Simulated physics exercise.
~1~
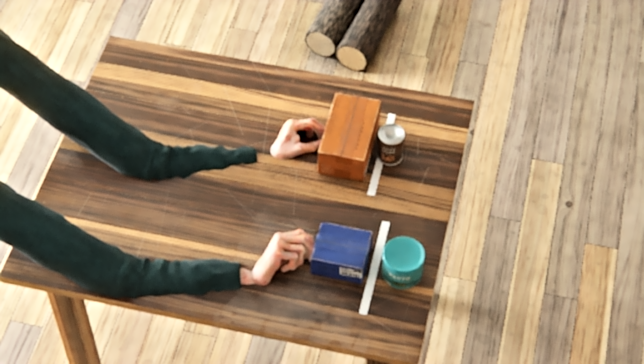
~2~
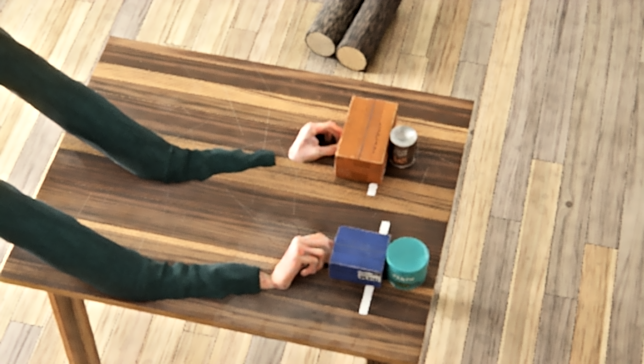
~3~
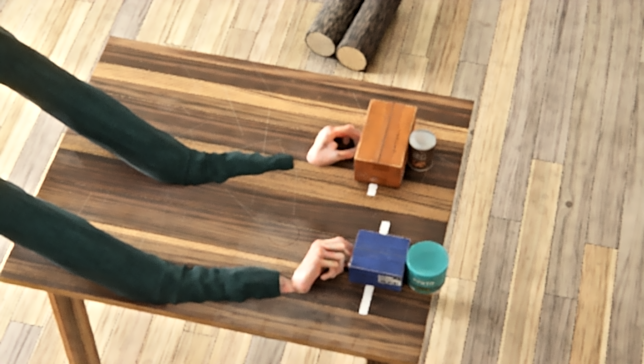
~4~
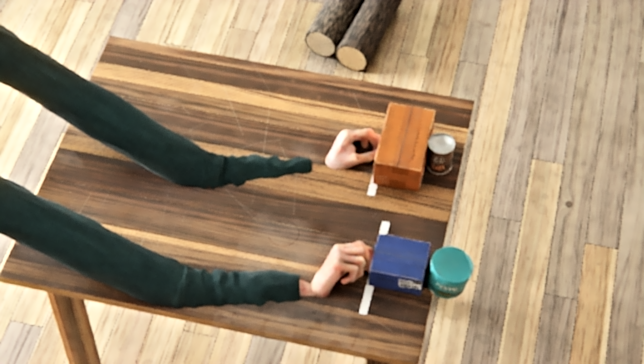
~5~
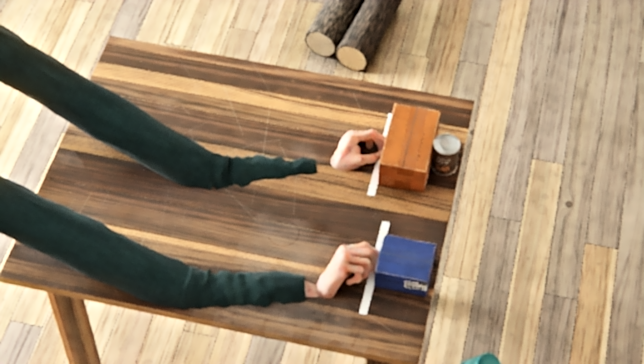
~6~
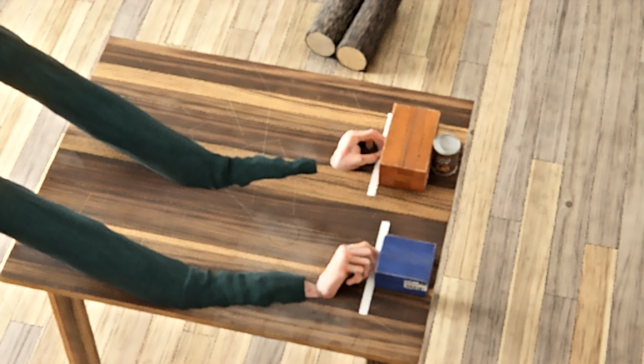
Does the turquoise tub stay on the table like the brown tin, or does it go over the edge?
The turquoise tub goes over the edge and drops toward the floor, while the brown tin stays on the table.
Two hands push boxes rightward, sending a turquoise tub off the table while a tin stays.
